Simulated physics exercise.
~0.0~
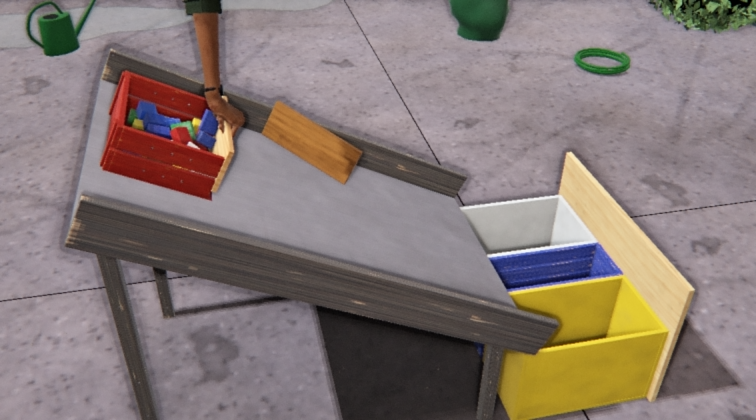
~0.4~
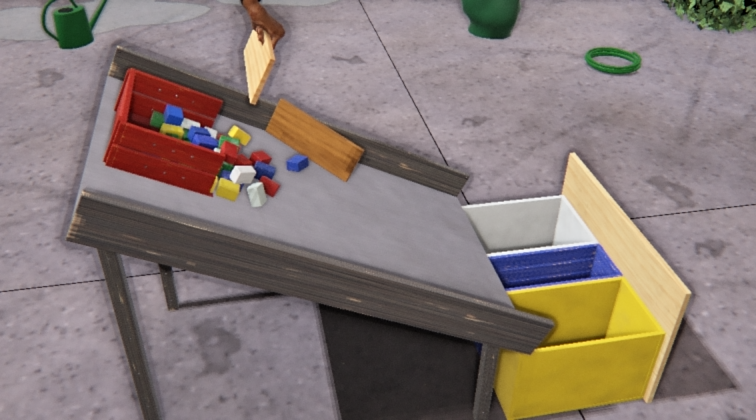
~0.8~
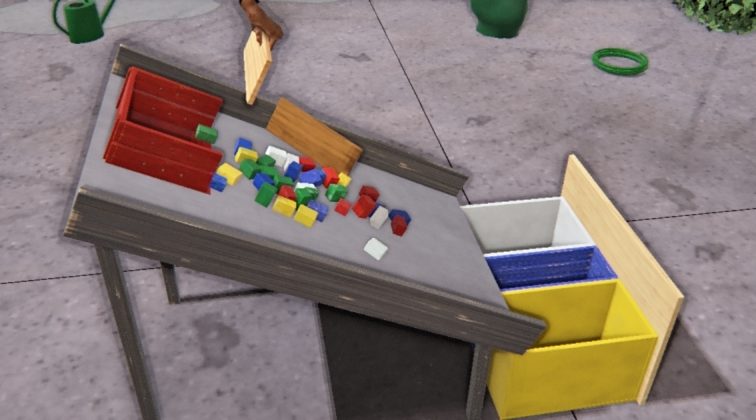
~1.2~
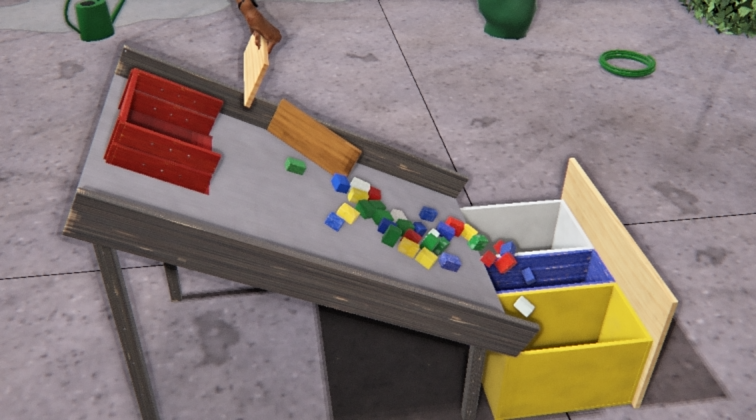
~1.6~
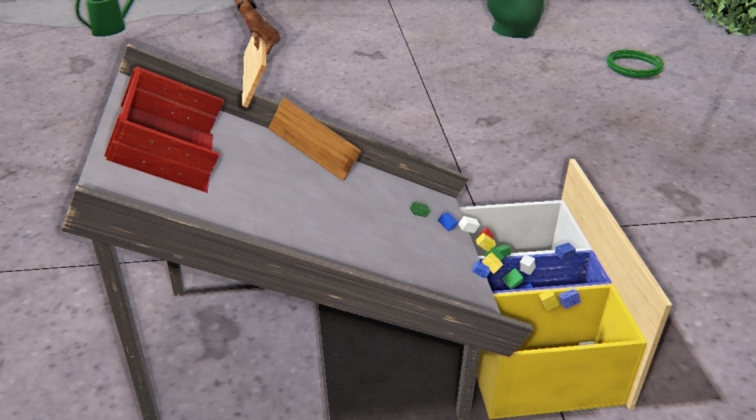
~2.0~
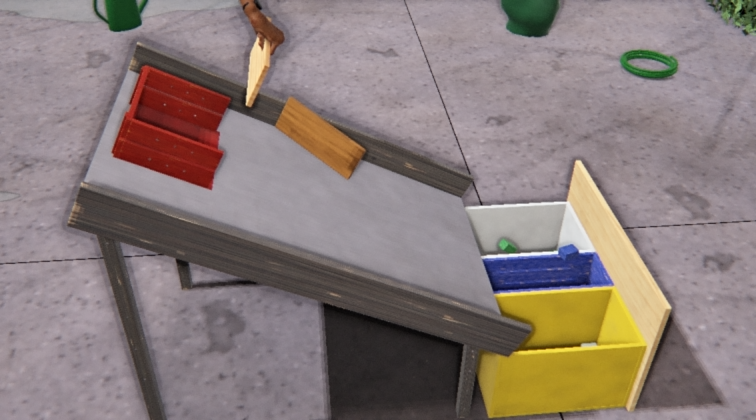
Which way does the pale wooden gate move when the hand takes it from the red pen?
The gate moves up, lifted by the hand clear of the bricks.
